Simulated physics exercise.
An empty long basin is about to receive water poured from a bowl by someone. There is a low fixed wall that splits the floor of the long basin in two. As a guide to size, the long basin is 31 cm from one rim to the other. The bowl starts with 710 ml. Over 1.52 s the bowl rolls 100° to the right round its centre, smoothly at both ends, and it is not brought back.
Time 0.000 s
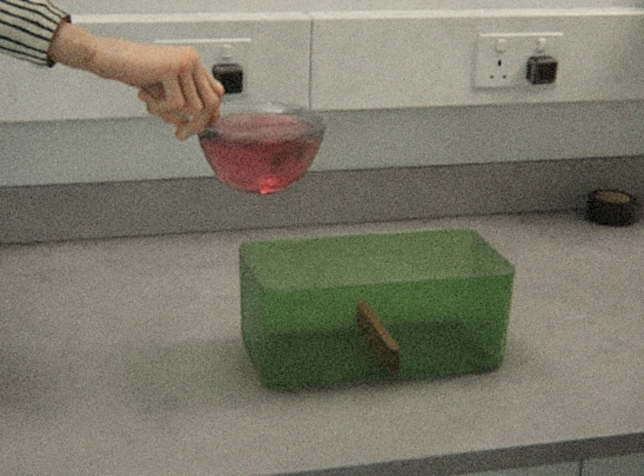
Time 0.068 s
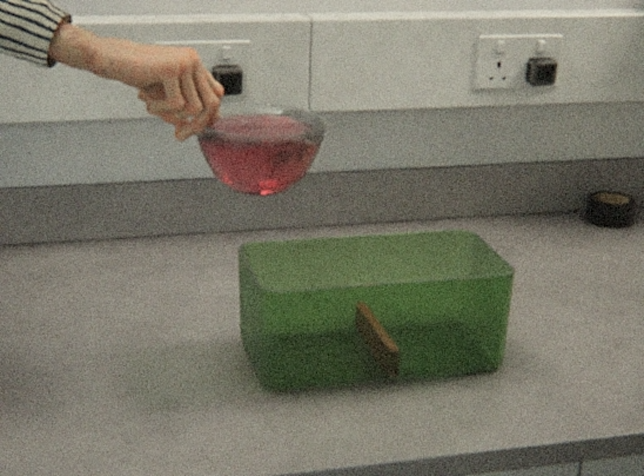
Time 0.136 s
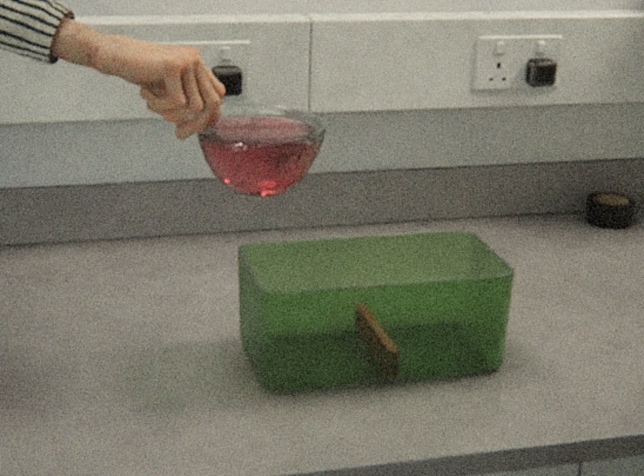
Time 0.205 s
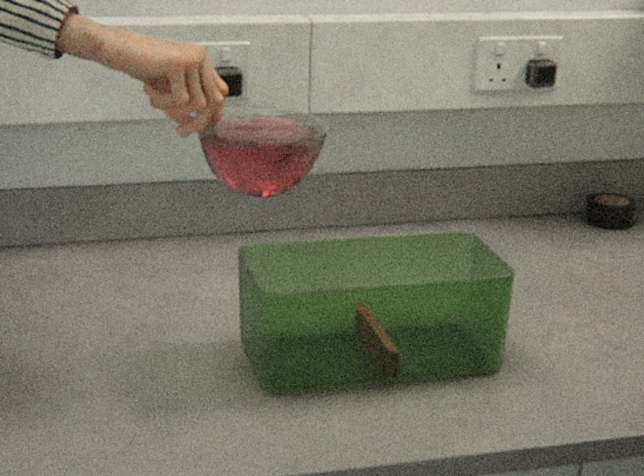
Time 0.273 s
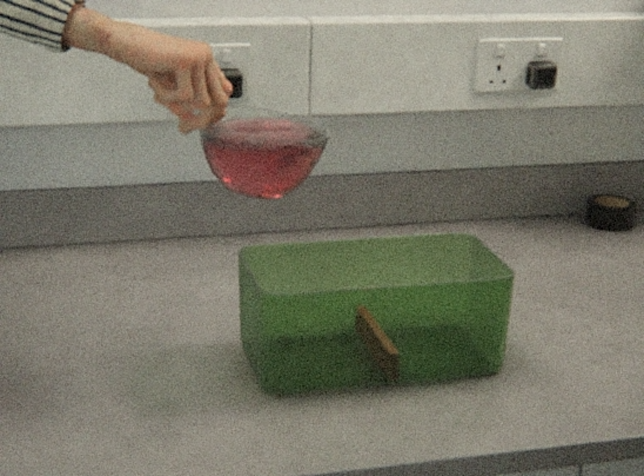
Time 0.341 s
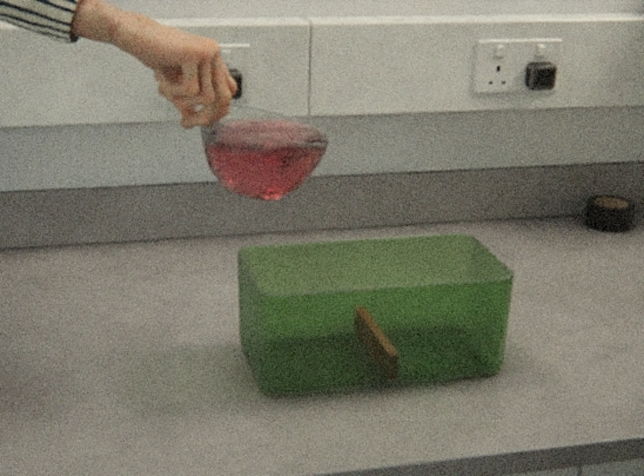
A glass bowl of pink liquid, held by a hand in a striped sleeve above a green basin, stayed almost still at first, then tilted slightly to the right.
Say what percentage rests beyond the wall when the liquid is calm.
Roughly 56 per cent rests beyond the wall.
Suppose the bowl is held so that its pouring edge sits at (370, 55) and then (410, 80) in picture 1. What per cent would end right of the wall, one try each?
I'd say 90 percent on the first go, 75 percent on the next.
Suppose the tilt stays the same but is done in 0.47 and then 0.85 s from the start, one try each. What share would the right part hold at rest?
Around 30 per cent first, around 45 per cent next.
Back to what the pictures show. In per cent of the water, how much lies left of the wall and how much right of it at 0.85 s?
Left roughly 8, right roughly 14.
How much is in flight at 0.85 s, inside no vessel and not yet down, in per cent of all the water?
Around 28 in a hundred.
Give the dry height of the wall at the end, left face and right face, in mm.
The left side gives some 22 mm, the right side some 16 mm.
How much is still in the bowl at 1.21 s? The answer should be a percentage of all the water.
Share remaining: Approx. 4 %.
After 0.85 s the tilt is 59° and 49 per cent is still to pour, 8 is left of the wall and 15 right of it.
After 1.21 s the tilt is 90° and 4 per cent is still to pour, 34 is left of the wall and 55 right of it.
After 1.60 s the tilt is 100° and 0 per cent is still to pour, 44 is left of the wall and 56 right of it.
After 2.02 s the tilt is 100° and 0 per cent is still to pour, 44 is left of the wall and 56 right of it.
In the end 44 per cent lies left of the wall, 56 right of it and 1 outside.
